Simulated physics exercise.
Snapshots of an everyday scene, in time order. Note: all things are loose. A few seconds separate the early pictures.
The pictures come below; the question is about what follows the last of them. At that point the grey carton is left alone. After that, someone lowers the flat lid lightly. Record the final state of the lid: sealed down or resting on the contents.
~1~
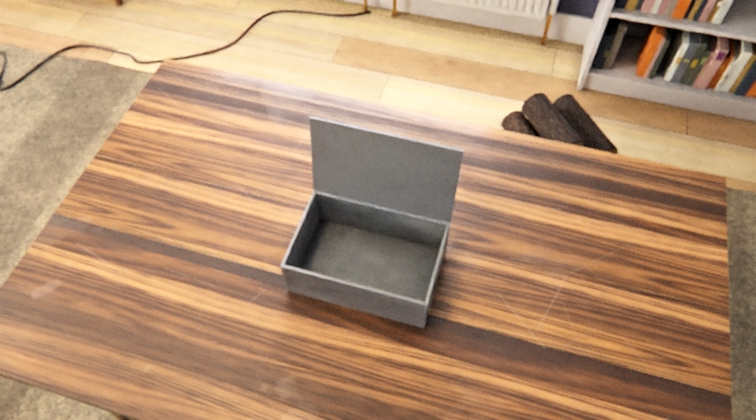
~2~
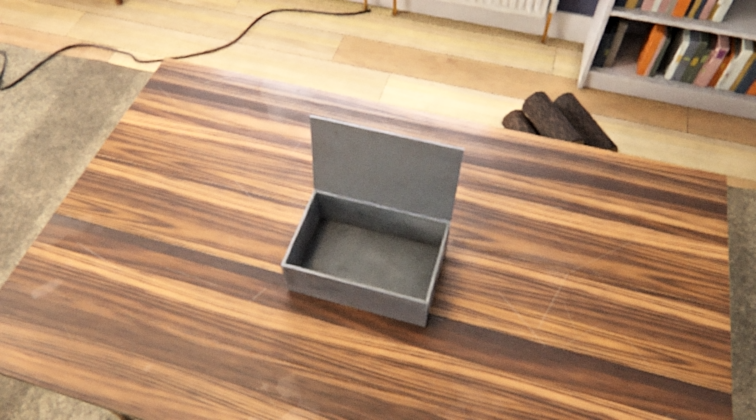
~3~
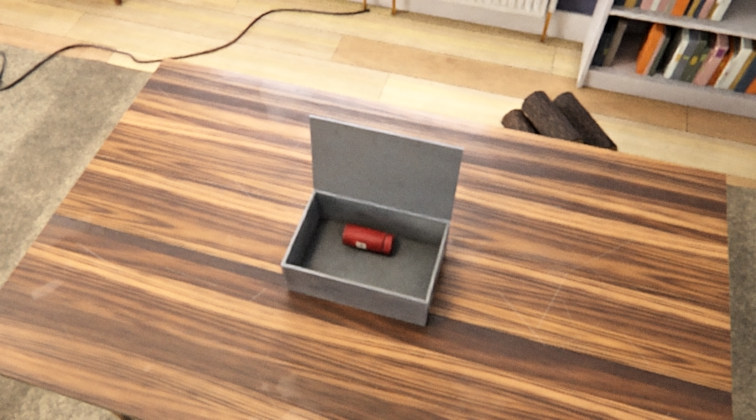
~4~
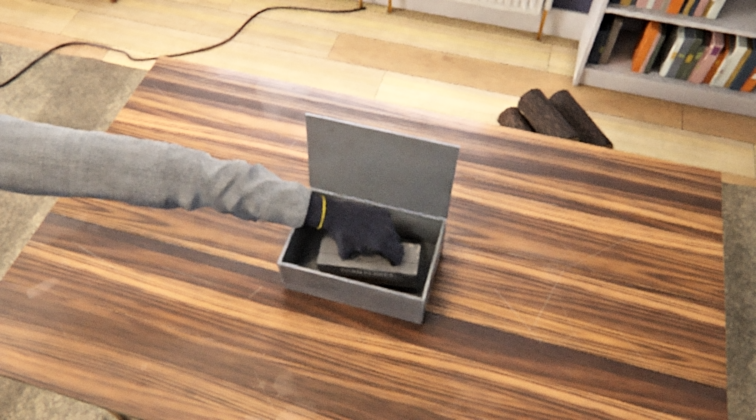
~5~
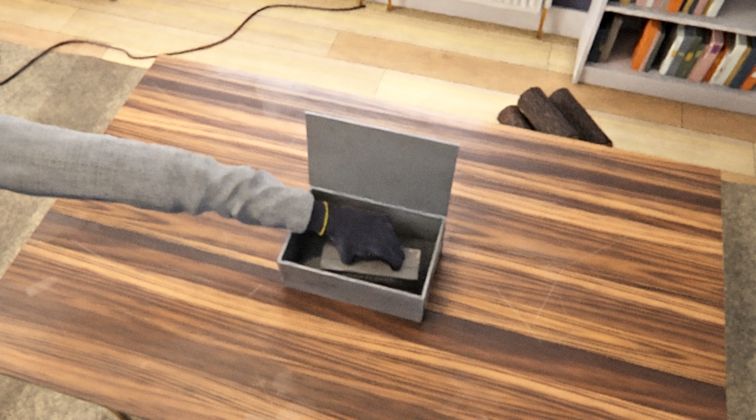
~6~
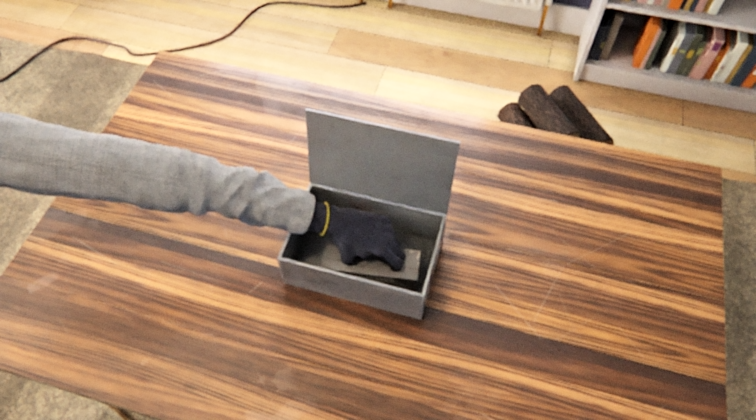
Most likely there will be no gap under the lid.
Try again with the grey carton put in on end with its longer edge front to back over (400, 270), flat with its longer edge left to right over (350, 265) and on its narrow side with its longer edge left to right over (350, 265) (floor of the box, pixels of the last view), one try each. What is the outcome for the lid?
In the first case it will not close; in the second case it sits on the rim; in the third case it shuts flat.
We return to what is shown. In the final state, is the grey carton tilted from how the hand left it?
By the end the grey carton has kept its angle.
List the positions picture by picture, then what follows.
In the first picture, the last thing is not in view yet.
In the second picture, the last thing is not in view yet.
In the third picture, the last thing is not in view yet; red shaker (369, 239).
In the fourth picture, coming down; grey carton (369, 261).
In the fifth picture, coming down; grey carton (371, 266).
In the sixth picture, in place under the hand; grey carton (371, 266).
Then, 1.30 s on from there, lid 80° above the rim.
Then, 1.70 s on from there, lid 45° above the rim.
Then, 1.90 s on from there, lid 18° above the rim.
In the end, lid shut; both unmoved. At the end, from the last picture's camera, grey carton near (371, 267).
